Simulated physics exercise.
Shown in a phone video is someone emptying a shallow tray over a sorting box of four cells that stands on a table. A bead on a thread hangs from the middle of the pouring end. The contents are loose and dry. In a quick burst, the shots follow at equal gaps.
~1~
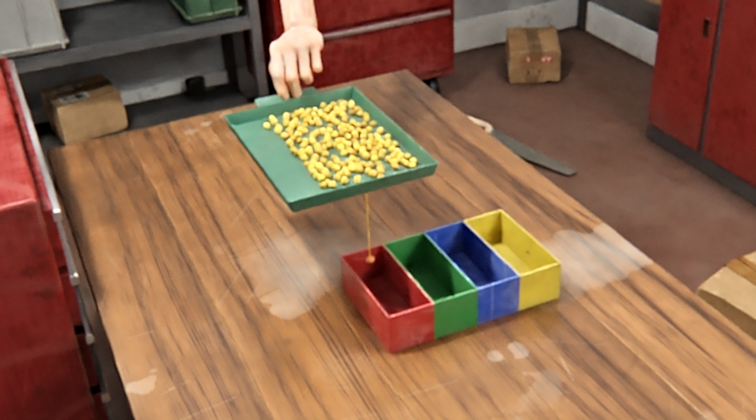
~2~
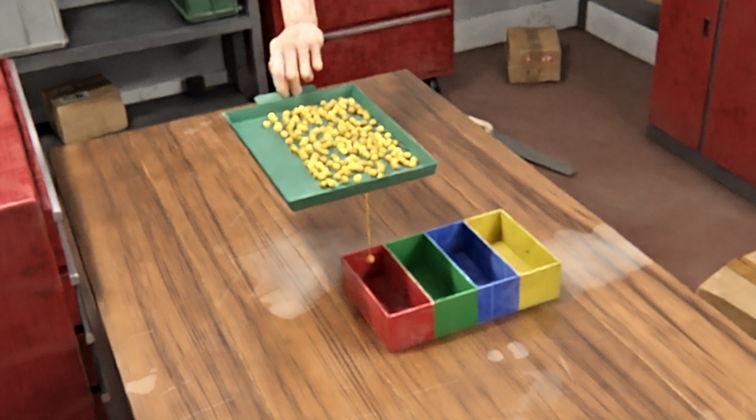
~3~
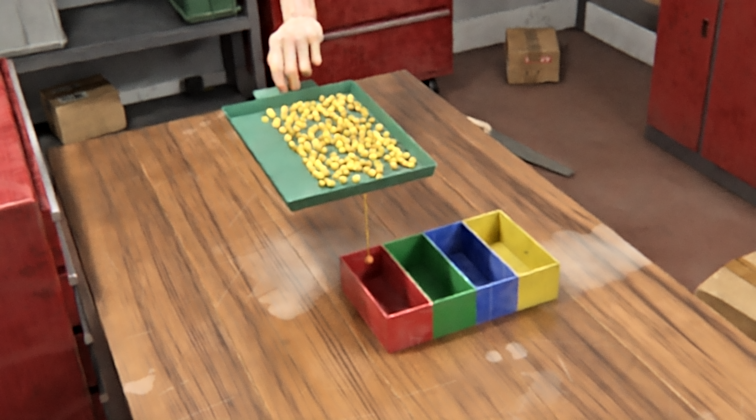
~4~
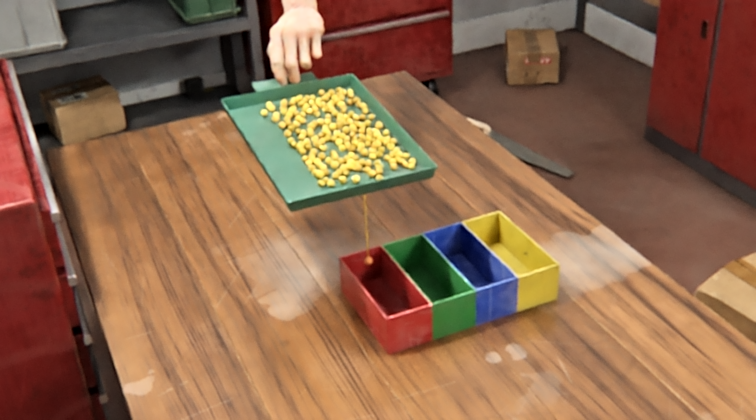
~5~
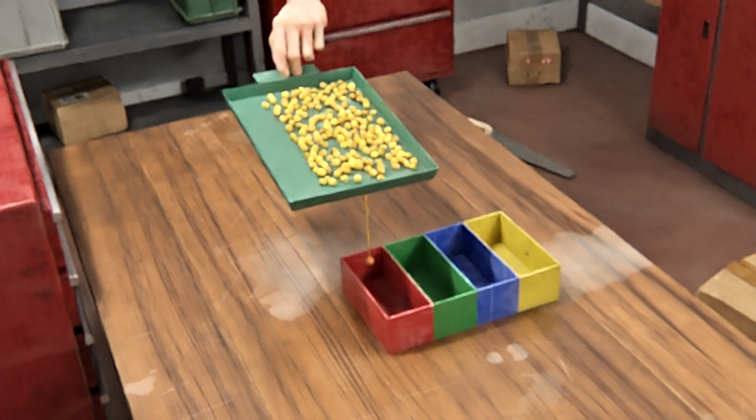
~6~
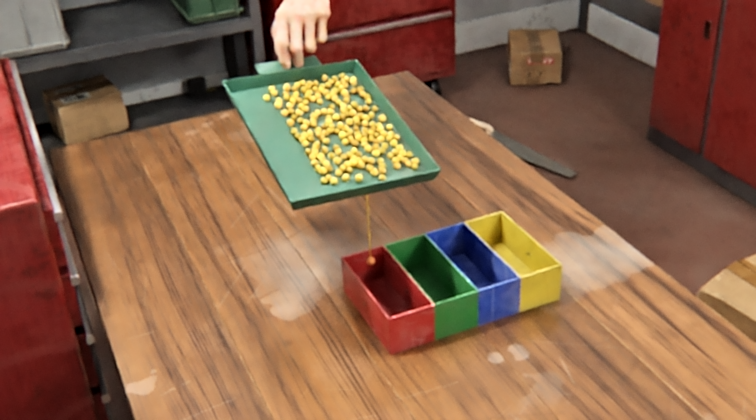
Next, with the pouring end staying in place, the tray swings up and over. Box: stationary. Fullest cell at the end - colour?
Green.
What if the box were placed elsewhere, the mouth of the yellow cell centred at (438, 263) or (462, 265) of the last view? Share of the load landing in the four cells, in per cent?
First case around 100 %, second case around 100 %.
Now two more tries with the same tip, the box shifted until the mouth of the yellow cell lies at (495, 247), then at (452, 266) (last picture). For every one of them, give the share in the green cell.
40 %, 20 %.
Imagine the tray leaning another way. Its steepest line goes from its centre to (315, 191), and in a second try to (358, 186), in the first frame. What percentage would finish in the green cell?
The first try would leave around 0 per cent there, the second around 30 per cent.
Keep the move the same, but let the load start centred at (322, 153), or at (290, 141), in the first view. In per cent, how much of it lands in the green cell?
Try 1: 40 %; try 2: 50 %.
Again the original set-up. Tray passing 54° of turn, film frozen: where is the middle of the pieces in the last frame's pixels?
I'd mark the middle close to (389, 147).
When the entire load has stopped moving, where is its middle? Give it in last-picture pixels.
(436, 309).
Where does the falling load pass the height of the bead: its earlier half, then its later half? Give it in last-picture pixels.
It goes through near (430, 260) first, then near (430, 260).
Just after the last frame, tray tipped steeply; almost all on the tray; just a few falling or outside the box.
A moment on, tray tipped right over; almost all on the tray; just a few in the green cell; just a few in the red cell; just a few falling or outside the box.
Further on, tray tipped past a quarter turn; roughly half in the green cell; roughly a quarter in the red cell; about a tenth in the blue cell; about a tenth falling or outside the box.
When it is over, tray tipped past a quarter turn; roughly half in the green cell; roughly a quarter in the red cell; about a tenth in the blue cell; not one in the yellow cell; about a tenth outside the box.
